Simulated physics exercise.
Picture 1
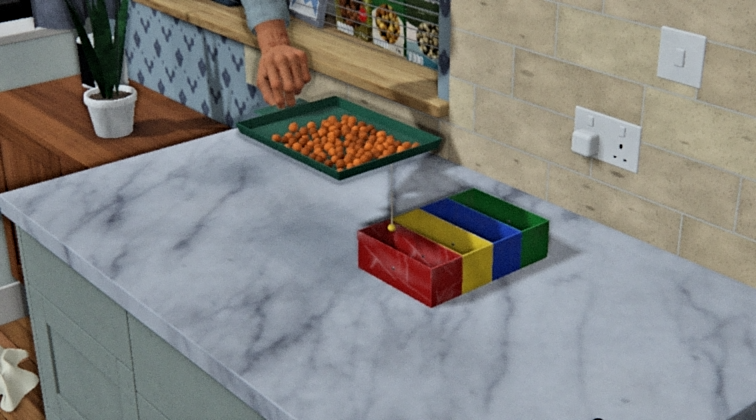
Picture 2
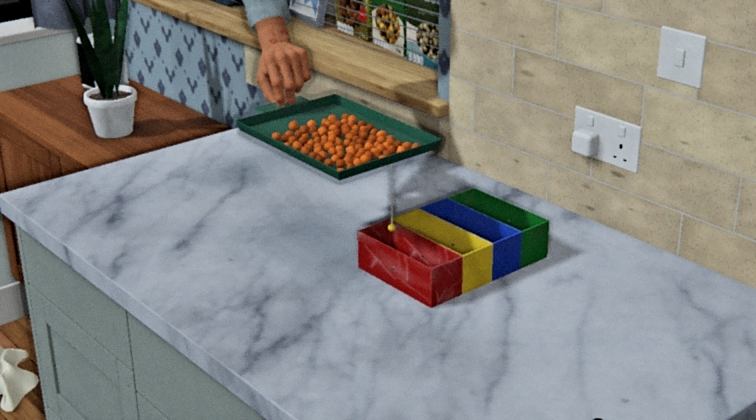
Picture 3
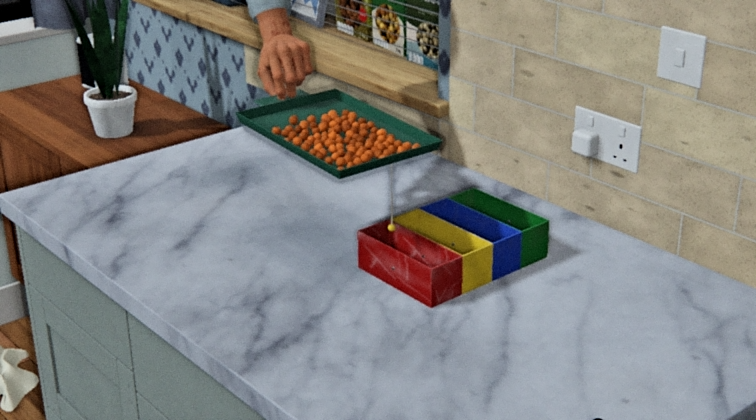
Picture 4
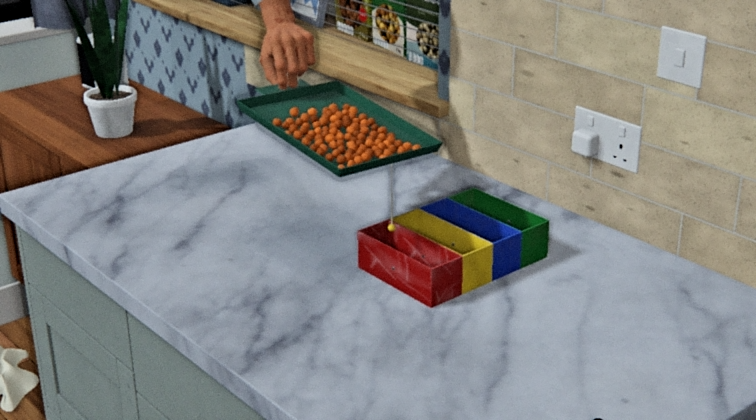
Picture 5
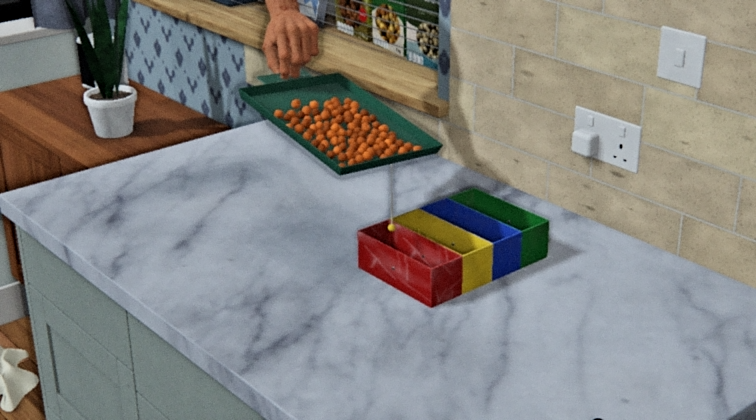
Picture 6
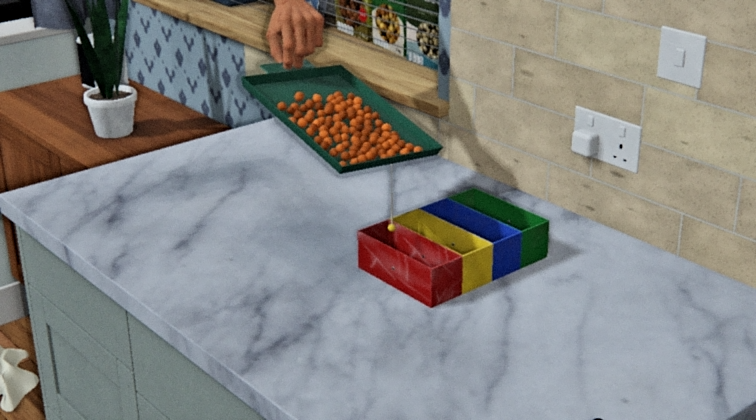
At the start, a hand is at the back of a green tray of small round orange pieces, held nearly level beside red, yellow, blue and green compartments on a marble counter. The hand then rises slightly, and the tray gradually tilts, its right front corner lowest, while the compartments stay still.
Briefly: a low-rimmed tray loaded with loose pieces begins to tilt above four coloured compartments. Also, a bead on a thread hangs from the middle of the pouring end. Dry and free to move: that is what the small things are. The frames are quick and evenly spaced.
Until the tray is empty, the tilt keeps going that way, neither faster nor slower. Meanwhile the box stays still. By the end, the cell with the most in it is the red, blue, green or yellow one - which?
The yellow one.
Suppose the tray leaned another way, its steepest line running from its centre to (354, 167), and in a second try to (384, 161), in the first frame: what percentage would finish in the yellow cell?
Respectively close to 0 and 30 in a hundred.
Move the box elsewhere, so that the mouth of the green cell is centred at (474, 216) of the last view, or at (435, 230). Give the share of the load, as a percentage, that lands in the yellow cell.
It would be roughly 30 per cent, followed by roughly 0 per cent.
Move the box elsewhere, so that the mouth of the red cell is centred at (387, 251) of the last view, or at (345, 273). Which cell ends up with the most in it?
First try: The cell in blue; second try: That green cell.
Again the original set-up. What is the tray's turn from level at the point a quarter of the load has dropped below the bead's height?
Roughly 90 degrees of tilt.
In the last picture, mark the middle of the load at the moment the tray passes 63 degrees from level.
Mark it at roughly (393, 126) in the final frame.
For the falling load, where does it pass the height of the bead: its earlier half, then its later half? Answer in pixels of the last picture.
I'd say close to (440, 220) at first and close to (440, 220) later on.
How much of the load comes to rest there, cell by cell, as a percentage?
Looks like the red cell ends near 20 %, the yellow cell near 50 %, the blue cell near 20 %, and the green cell near 0 %.
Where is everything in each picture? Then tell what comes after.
Corners of the pouring end near (339, 170) and (437, 138), level; middle of the load near (348, 144), coated peanuts; bead on its thread near (392, 228); red cell near (447, 278); yellow cell near (477, 265); blue cell near (506, 253); green cell near (534, 241), in the first frame.
Corners of the pouring end near (339, 170) and (438, 139), level; middle of the load near (348, 143), in the second frame.
Corners of the pouring end near (340, 169) and (438, 140), tipped barely, lowest at the right corner; middle of the load near (348, 141), in the third frame.
Corners of the pouring end near (341, 167) and (438, 142), tipped a little, lowest at the right corner; middle of the load near (349, 137), in the fourth frame.
Corners of the pouring end near (342, 166) and (439, 144), tipped a little, lowest at the right corner; middle of the load near (350, 133), in the fifth frame.
Corners of the pouring end near (343, 164) and (439, 146), tipped clearly, lowest at the right corner; middle of the load near (353, 131); red cell near (447, 278); yellow cell near (477, 265); blue cell near (506, 253); green cell near (534, 241), in the sixth frame.
Shortly afterwards, tray tipped steeply; the whole lot on the tray.
Next, tray tipped past a quarter turn; only a few on the tray; near a third in the yellow cell; near a quarter in the red cell; near a quarter in the blue cell; a little falling or outside the box.
Some moments later, tray tipped past a quarter turn; near half in the yellow cell; near a quarter in the red cell; near a quarter in the blue cell; a little falling or outside the box.
In the end, tray tipped past a quarter turn; near half in the yellow cell; near a quarter in the red cell; near a quarter in the blue cell; none at all in the green cell; a little outside the box.
